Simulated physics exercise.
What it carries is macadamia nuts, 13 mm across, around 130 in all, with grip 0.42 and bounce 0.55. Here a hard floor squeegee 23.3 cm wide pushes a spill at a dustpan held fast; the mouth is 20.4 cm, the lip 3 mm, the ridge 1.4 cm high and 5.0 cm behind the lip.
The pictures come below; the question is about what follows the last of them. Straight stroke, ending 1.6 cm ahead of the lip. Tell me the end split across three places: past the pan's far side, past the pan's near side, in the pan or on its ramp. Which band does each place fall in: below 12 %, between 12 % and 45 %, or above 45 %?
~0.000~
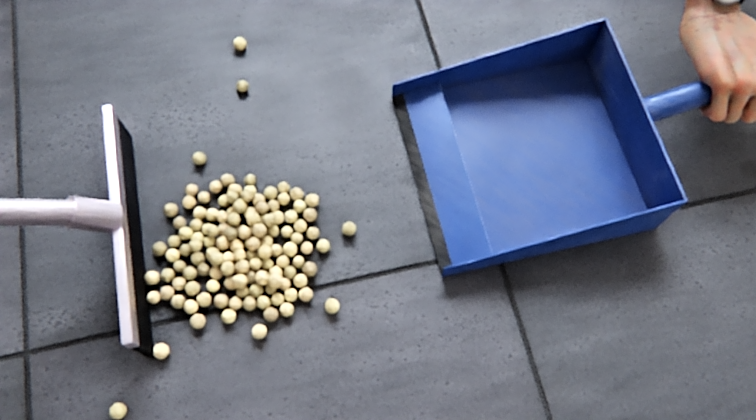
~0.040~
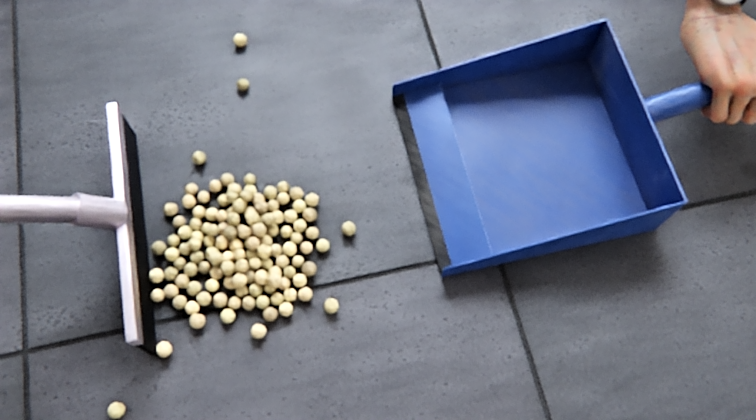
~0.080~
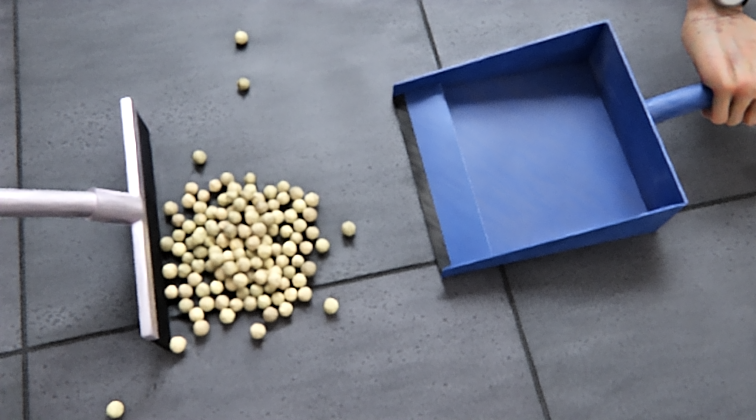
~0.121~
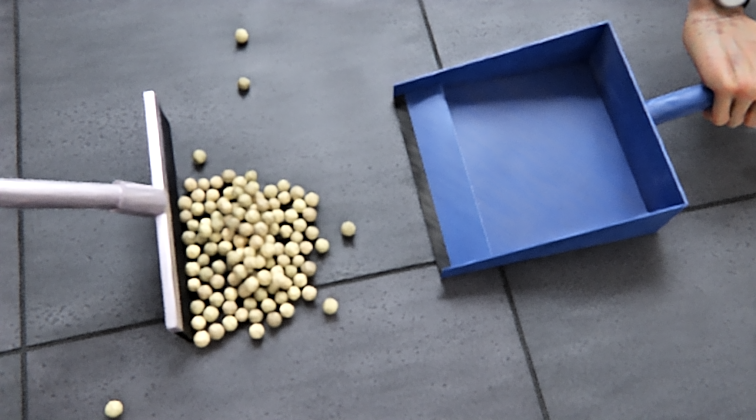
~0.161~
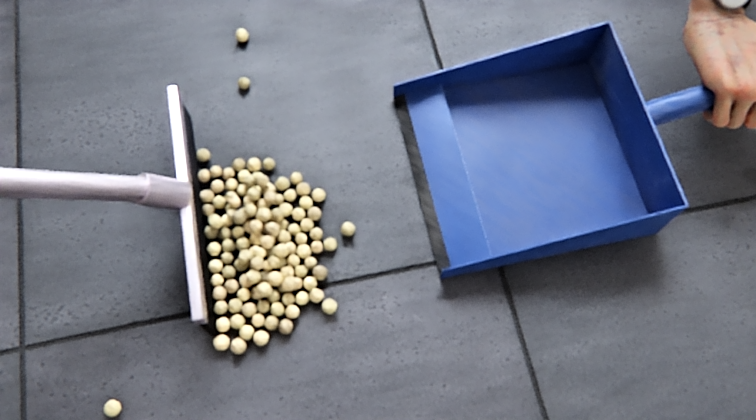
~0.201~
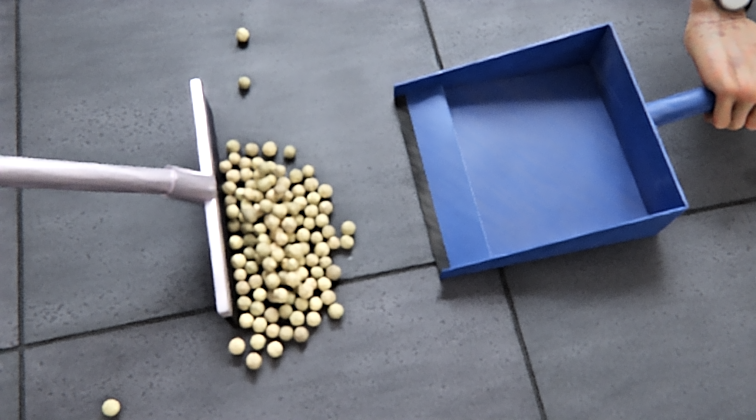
At the end, far side: Not much; near side: A moderate quantity; pan: The greater quantity.
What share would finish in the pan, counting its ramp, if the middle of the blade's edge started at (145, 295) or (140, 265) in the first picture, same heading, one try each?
The two tries give about 50 % and about 55 %.
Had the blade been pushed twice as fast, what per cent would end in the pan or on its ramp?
About 55 per cent.
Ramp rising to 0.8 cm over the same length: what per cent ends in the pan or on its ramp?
Estimated share: Around 55 in a hundred.
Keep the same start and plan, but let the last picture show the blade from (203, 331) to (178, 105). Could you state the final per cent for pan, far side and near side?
Pan 45, far 5, near 25.
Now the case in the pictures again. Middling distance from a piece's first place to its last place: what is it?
The figure is about 22 cm.
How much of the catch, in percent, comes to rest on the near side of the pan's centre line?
Roughly 60 percent.
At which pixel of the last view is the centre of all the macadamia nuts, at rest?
I'd say roughly (438, 208).
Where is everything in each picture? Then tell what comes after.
The first frame shows blade from (131, 342) to (111, 115), moved 0.0 cm, 0 of the pieces shifted so far; middle of the pieces at (237, 246); pan at (537, 156).
The second frame shows blade from (136, 339) to (116, 112), moved 0.4 cm, 3 of the pieces shifted so far; middle of the pieces at (236, 246).
The third frame shows blade from (151, 334) to (130, 108), moved 1.8 cm, 30 of the pieces shifted so far; middle of the pieces at (237, 245).
The fourth frame shows blade from (175, 326) to (152, 102), moved 4.0 cm, 76 of the pieces shifted so far; middle of the pieces at (254, 242).
The fifth frame shows blade from (200, 318) to (175, 96), moved 6.2 cm, 124 of the pieces shifted so far; middle of the pieces at (257, 239).
The sixth frame shows blade from (226, 311) to (198, 90), moved 8.5 cm, 125 of the pieces shifted so far; middle of the pieces at (277, 234); pan at (538, 160). Its pace works out near 0.56 m/s, heading 4 degrees away from the viewer's side.
After 0.37 s, middle of the blade 10 cm from the lip; 0 % over the lip, far side 5 %, near side 20 %.
After 0.48 s, middle of the blade 4 cm from the lip; 25 % over the lip, far side 5 %, near side 25 %.
After 0.72 s, middle of the blade 2 cm from the lip; 50 % over the lip, far side 5 %, near side 25 %.
By 1.6 s all is still; far side 5 %, near side 25 %, pan 50 %, in front of the lip or behind the blade 20 %.
